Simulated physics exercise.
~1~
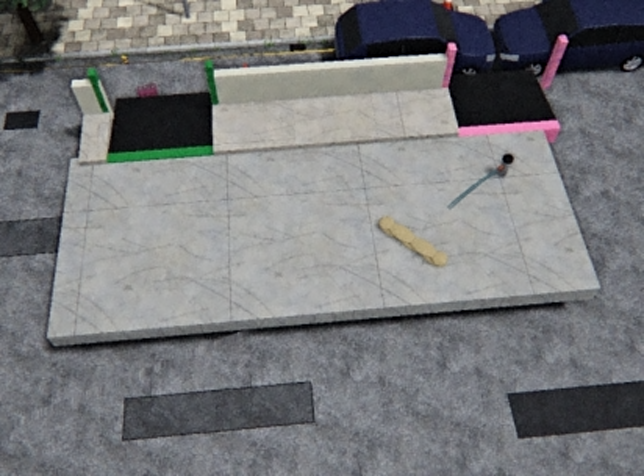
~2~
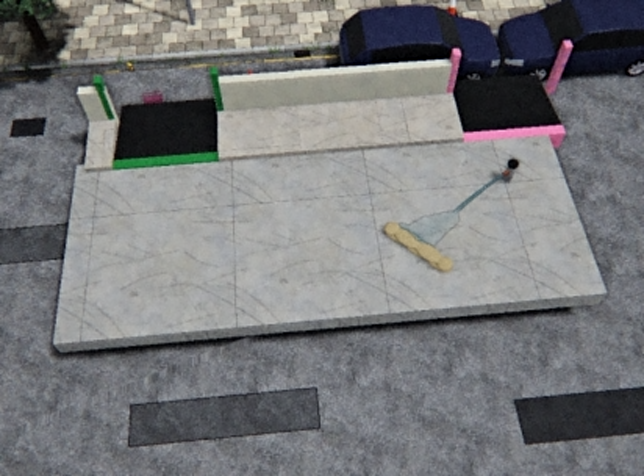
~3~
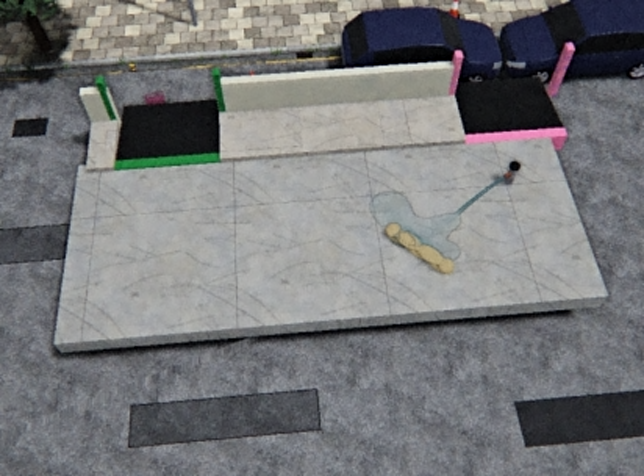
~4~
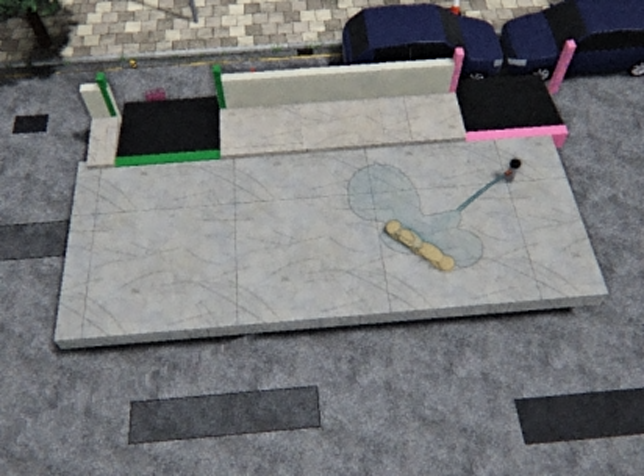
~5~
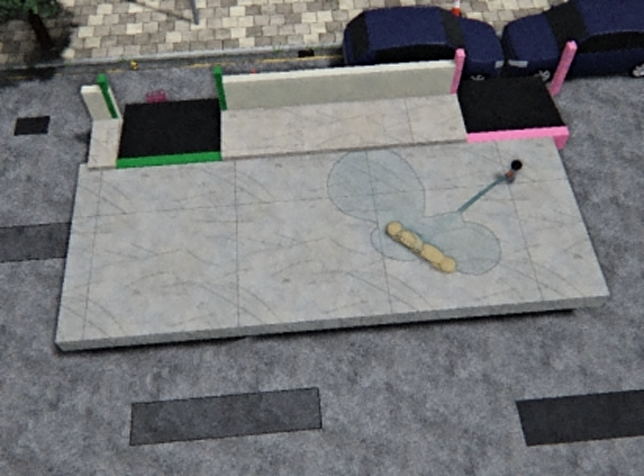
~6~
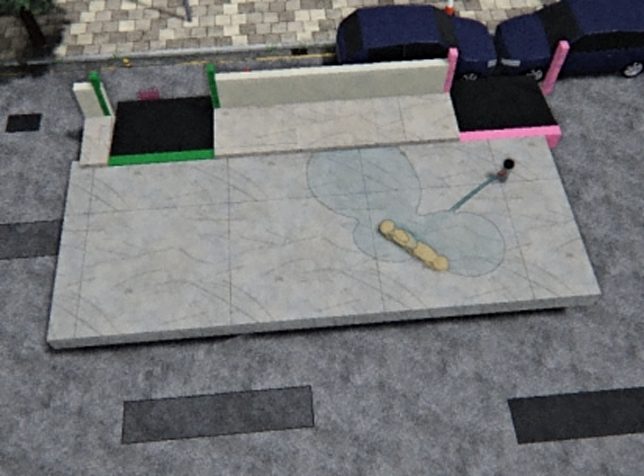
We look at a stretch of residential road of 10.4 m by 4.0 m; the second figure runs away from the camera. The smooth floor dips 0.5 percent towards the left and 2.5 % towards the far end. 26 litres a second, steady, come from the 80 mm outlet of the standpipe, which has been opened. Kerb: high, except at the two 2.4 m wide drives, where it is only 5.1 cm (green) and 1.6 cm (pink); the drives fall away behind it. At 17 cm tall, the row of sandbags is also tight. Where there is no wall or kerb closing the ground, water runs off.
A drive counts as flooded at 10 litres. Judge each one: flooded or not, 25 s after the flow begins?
Green drive: Short of the mark. Pink drive: Beyond the mark.
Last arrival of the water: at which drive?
Answer: The pink drive.
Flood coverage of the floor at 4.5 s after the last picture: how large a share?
Roughly 30 per cent of the floor is wet.
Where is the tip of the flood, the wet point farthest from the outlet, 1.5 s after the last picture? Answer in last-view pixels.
Near (274, 160).
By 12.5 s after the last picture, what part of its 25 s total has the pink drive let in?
20 %.
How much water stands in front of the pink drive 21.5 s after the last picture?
I'd put it at around 2.5 centimetres deep.
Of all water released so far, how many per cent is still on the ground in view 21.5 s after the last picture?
Around 72 out of every hundred.
Then, 1.5 s after the last picture water covers 20 % of the floor and is deepest (19 cm) near (409, 237); green drive not reached, pink drive not reached.
Then, 4.5 s after the last picture water covers 30 % of the floor and is deepest (19 cm) near (409, 237); green drive not reached, pink drive not reached.
Then, 8.5 s after the last picture water covers 40 % of the floor and is deepest (19 cm) near (409, 237); green drive 2.7 cm at the lowered kerb, 0 L in, pink drive 1.6 cm at the lowered kerb, 1 L in.
Then, 12.5 s after the last picture water covers 45 % of the floor and is deepest (19 cm) near (409, 237); green drive 3.4 cm at the lowered kerb, 0 L in, pink drive 2.5 cm at the lowered kerb, 9 L in.
Then, 21.5 s after the last picture water covers 50 % of the floor and is deepest (19 cm) near (409, 237); green drive 4.1 cm at the lowered kerb, 0 L in, pink drive 2.7 cm at the lowered kerb, 48 L in.
